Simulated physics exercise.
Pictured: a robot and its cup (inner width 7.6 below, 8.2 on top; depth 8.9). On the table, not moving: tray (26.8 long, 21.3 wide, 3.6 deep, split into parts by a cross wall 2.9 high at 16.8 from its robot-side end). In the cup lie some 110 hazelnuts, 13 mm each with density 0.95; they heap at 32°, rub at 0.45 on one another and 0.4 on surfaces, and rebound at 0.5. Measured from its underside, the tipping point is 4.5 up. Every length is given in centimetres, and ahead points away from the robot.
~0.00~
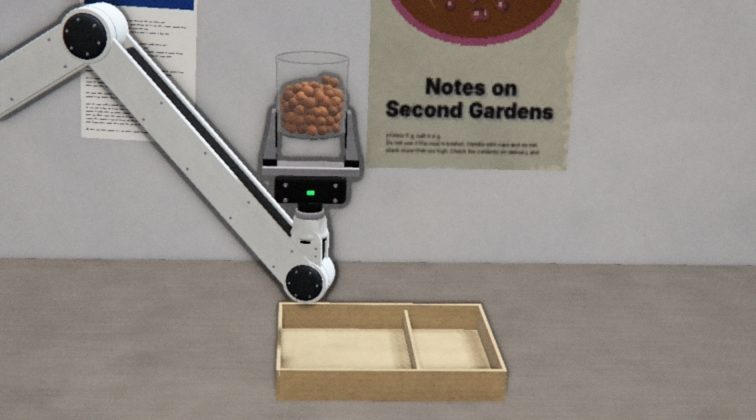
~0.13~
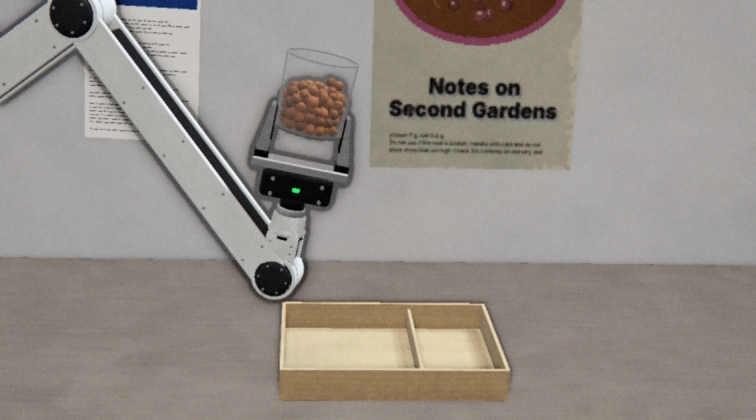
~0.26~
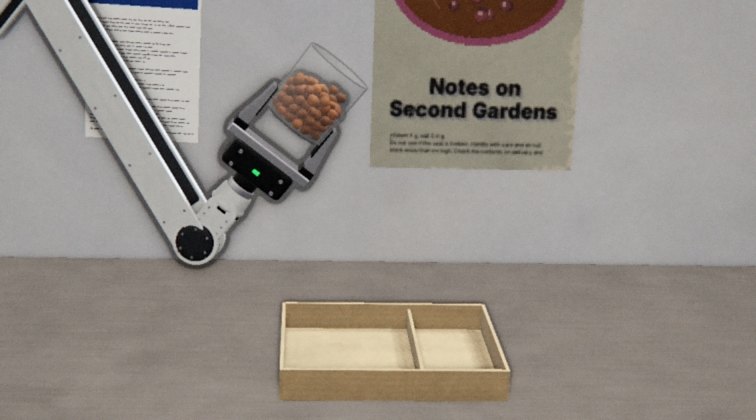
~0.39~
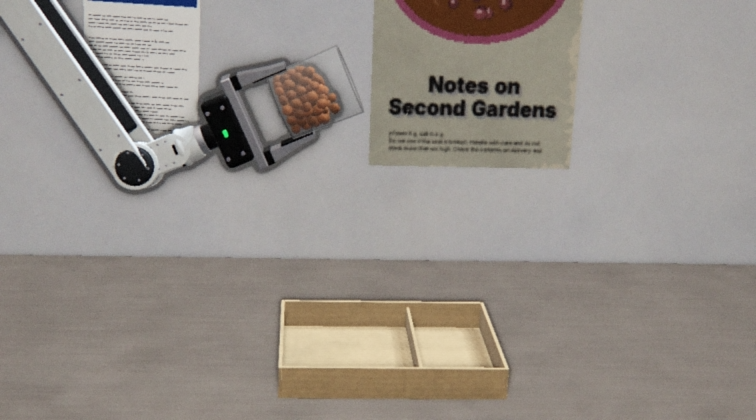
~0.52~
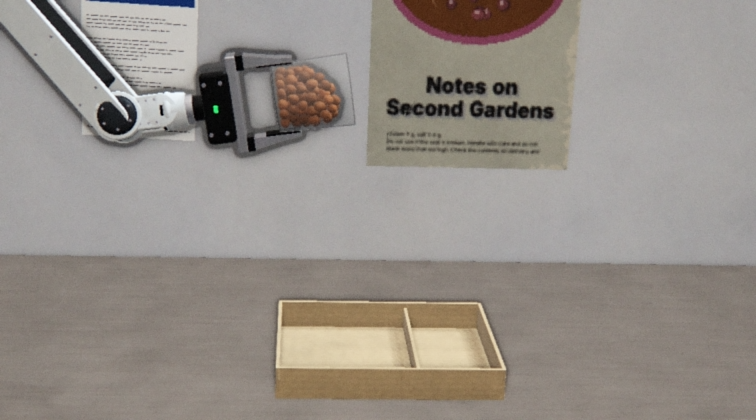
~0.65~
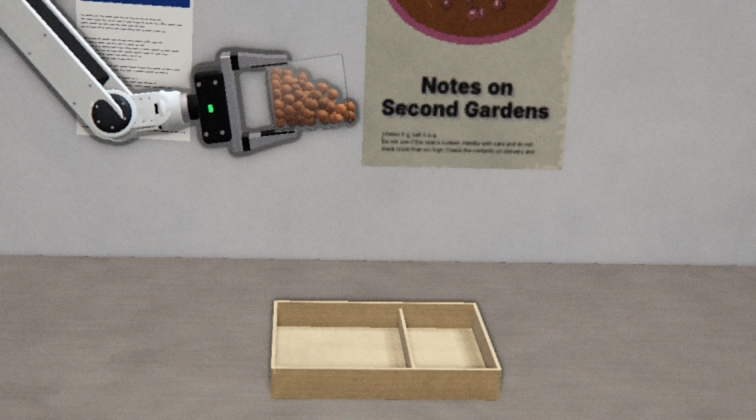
A white robot arm held a clear cup of hazelnuts above a divided wooden tray and tilted it rightward until it lay almost sideways, with the nuts shifting toward its open end.
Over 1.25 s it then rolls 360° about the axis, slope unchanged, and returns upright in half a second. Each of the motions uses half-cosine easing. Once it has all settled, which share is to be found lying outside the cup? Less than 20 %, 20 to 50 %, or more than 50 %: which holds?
The share is 20 to 50 %.
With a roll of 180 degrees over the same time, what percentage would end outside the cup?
It would be roughly 20 percent.
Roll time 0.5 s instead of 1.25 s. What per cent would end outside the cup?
With that change you'd see near 20 per cent.
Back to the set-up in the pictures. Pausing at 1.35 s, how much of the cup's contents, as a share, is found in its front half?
25 %.
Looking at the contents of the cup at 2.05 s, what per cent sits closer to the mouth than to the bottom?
Close to 35 per cent is in the half by the mouth.
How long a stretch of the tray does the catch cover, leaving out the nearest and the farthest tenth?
That stretch is around 20 cm long.
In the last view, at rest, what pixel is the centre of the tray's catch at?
I'd mark it about (380, 351) in the last picture.
By 1.35 s, tipped 82°, highest piece 37 above the table; 95 in the cup, 6 in the robot-side part, 6 in the far-side part, 7 in flight or on a rim.
By 2.05 s, tipped 65°, highest piece 36 above the table; 69 in the cup, 30 in the robot-side part, 11 in the far-side part, 2 on the table or floor, 2 in flight or on a rim.
By 2.60 s, upright, highest piece 36 above the table; 69 in the cup, 31 in the robot-side part, 12 in the far-side part, 2 on the table or floor.
By 3.30 s, upright, highest piece 36 above the table; 69 in the cup, 31 in the robot-side part, 12 in the far-side part, 2 on the table or floor.
Final count, 69 in the cup, 31 in the robot-side part, 12 in the far-side part, 2 on the table or floor. That is 39 % outside the cup.
